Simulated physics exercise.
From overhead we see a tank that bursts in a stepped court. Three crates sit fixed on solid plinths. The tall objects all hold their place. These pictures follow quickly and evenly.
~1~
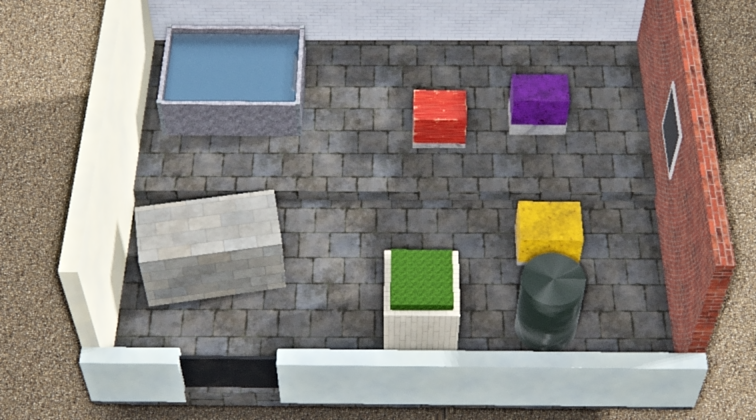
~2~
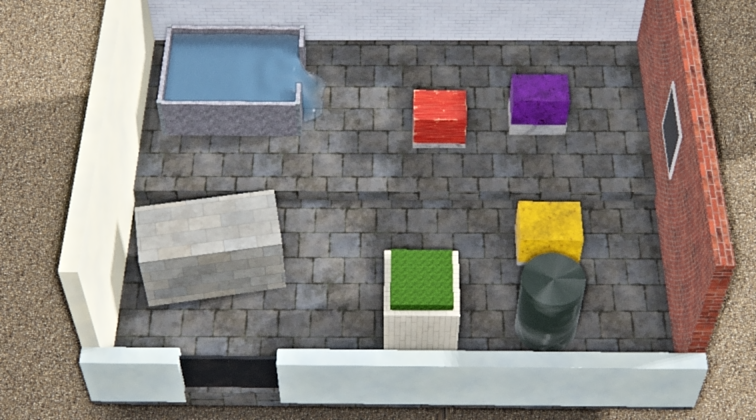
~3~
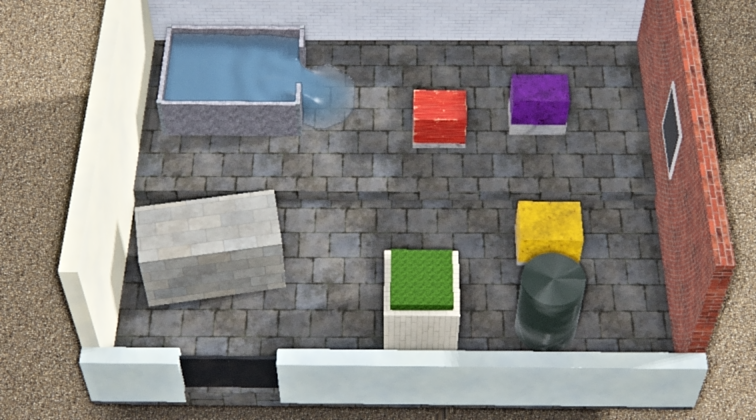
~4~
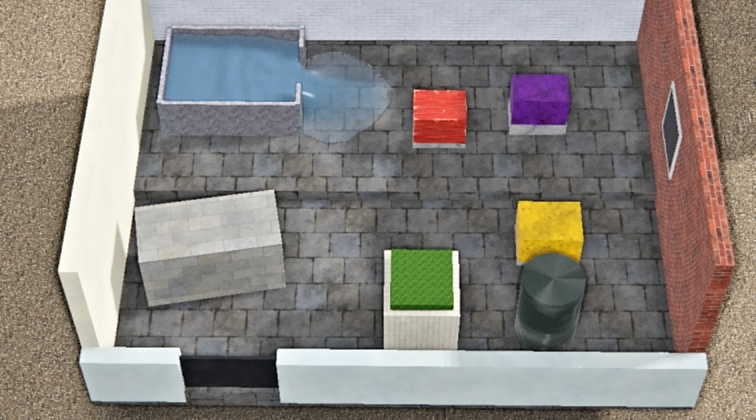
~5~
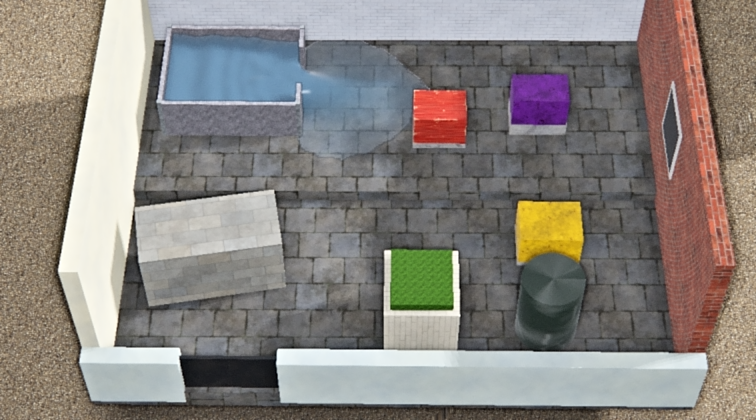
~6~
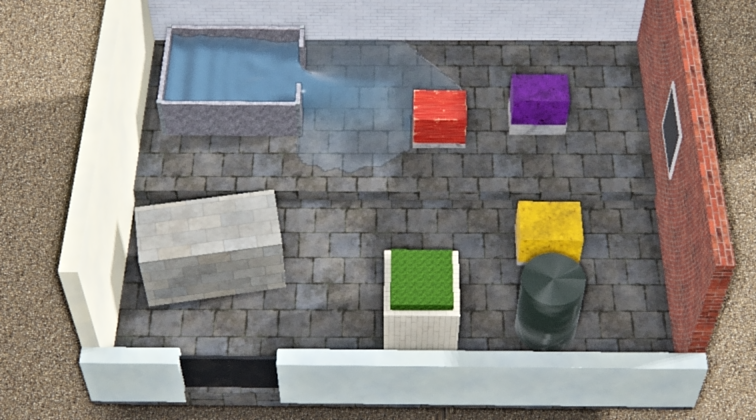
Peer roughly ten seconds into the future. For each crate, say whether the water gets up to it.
The purple crate ends up clear of the water, the red crate ends up with water on it, the yellow crate ends up with water on it.
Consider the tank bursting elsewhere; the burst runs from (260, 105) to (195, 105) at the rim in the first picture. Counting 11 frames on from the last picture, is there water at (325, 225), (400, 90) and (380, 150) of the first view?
The first comes out soaked, the second untouched, the third untouched.
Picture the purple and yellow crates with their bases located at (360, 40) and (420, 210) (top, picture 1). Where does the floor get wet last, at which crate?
Yellow crate.
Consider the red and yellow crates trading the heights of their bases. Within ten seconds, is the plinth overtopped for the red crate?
The red one gets flooded.
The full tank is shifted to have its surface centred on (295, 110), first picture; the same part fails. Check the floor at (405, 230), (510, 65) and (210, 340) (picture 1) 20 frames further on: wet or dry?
Taking the three spots in order: Swamped, swamped, bare.
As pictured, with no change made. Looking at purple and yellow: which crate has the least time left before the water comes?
First to get wet: The purple-painted one.
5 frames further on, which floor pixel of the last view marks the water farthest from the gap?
Near (573, 74).
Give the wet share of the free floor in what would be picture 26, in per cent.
About 50 percent.
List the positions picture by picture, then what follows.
In the first picture, still water in the water tank at (233, 68).
In the second picture, the front is at (312, 117), out from the gap at (300, 88).
In the third picture, water pours out at (300, 88) and has run to (348, 82).
In the fourth picture, the front is at (386, 100), out from the gap at (300, 89).
In the fifth picture, the front is at a hidden place, out from the gap at (300, 87).
In the sixth picture, the front is at a hidden place, out from the gap at (300, 87).
A moment on, water covers 25 % of the floor; the purple crate water round its plinth, the red crate water round its plinth, the yellow crate not reached.
Next, water covers 35 % of the floor; the purple crate water round its plinth, the red crate water round its plinth, the yellow crate water round its plinth.
Then, water covers 50 % of the floor; the purple crate water round its plinth, the red crate water round its plinth, the yellow crate water round its plinth.
Later, water covers 75 % of the floor; the purple crate water round its plinth, the red crate water round its plinth, the yellow crate water round its plinth.
In the end, water covers 85 % of the floor; the purple crate stayed above the water, the red crate was topped, the yellow crate was topped.
